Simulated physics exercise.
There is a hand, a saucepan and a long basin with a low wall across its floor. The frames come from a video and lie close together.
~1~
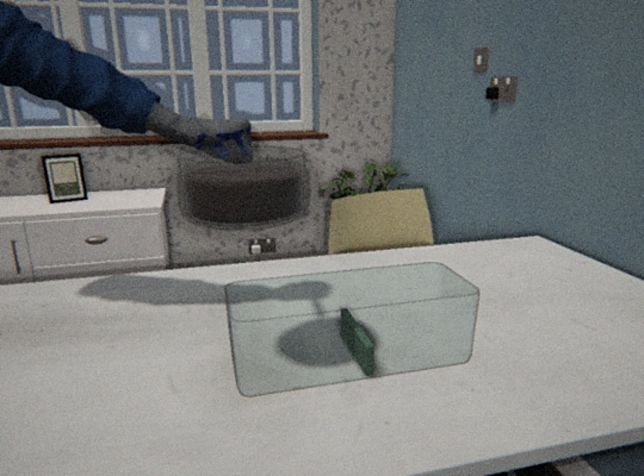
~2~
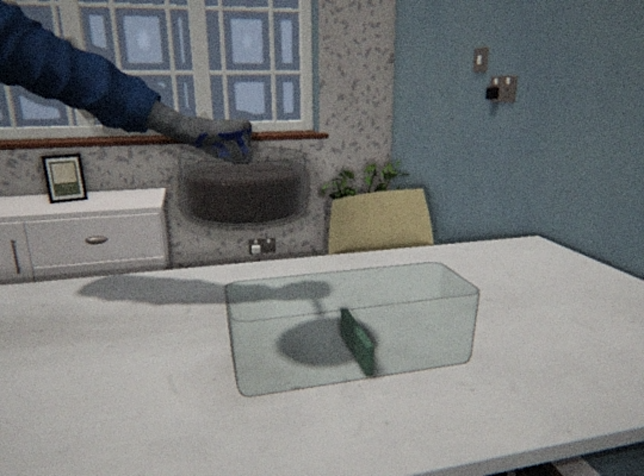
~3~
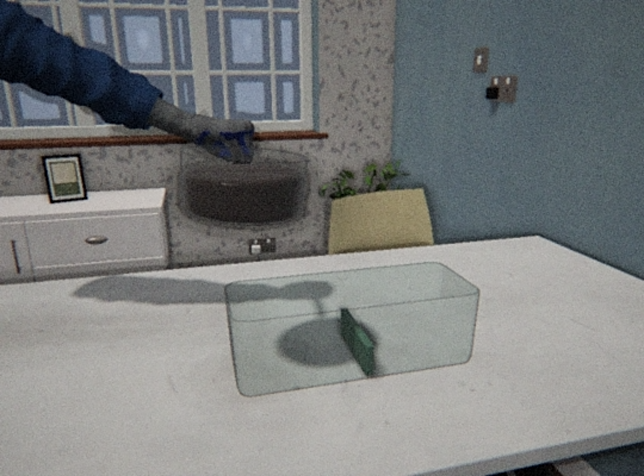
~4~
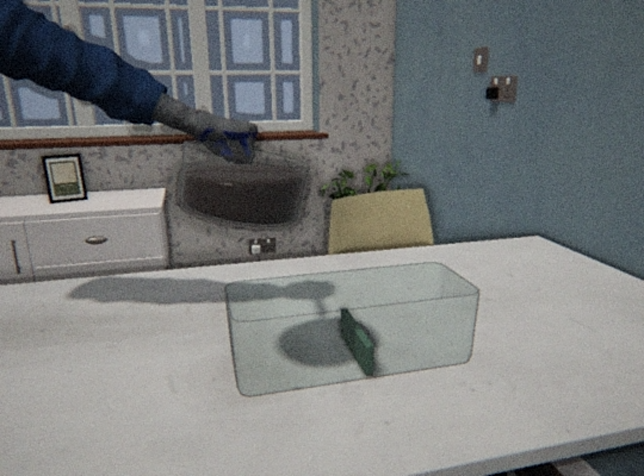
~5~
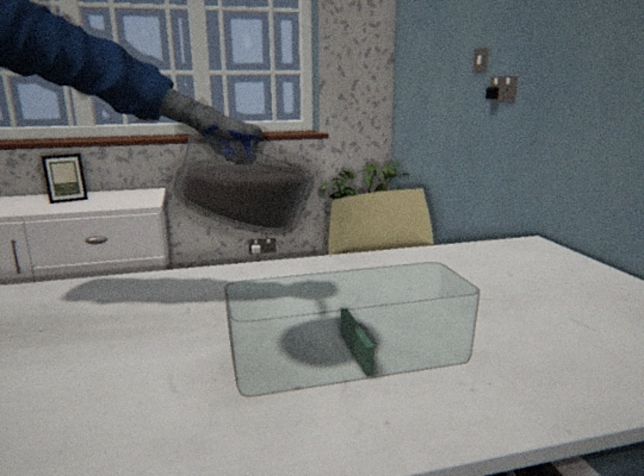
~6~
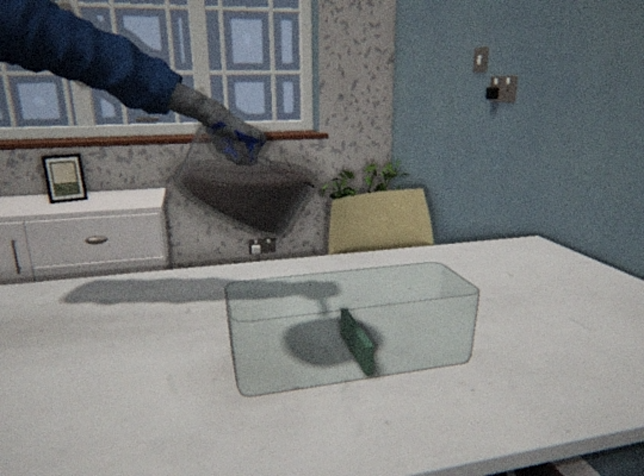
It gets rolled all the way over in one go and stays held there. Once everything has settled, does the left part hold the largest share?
Yes, I expect the left chamber to win.
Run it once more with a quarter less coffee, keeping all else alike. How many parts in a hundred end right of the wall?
Estimate: Around 10 per cent.
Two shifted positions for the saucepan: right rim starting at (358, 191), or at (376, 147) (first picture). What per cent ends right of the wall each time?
70 % and 90 %.
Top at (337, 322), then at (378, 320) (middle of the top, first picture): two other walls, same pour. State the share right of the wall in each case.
The first gives 55 %, the second 5 %.
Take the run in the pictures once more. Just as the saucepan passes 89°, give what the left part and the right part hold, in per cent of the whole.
Near 15 on the left, 15 on the right.
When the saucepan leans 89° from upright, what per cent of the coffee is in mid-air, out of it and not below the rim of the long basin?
Near 45 in a hundred.
A moment on, the tilt is 89° and 29 per cent is still to pour, 13 is left of the wall and 16 right of it.
Next, the tilt is 110° and 5 per cent is still to pour, 58 is left of the wall and 28 right of it.
Then the tilt is 110° and 0 per cent is still to pour, 64 is left of the wall and 30 right of it.
Later the tilt is 110° and 0 per cent is still to pour, 64 is left of the wall and 30 right of it.
In the end 64 per cent lies left of the wall, 30 right of it and 5 outside.
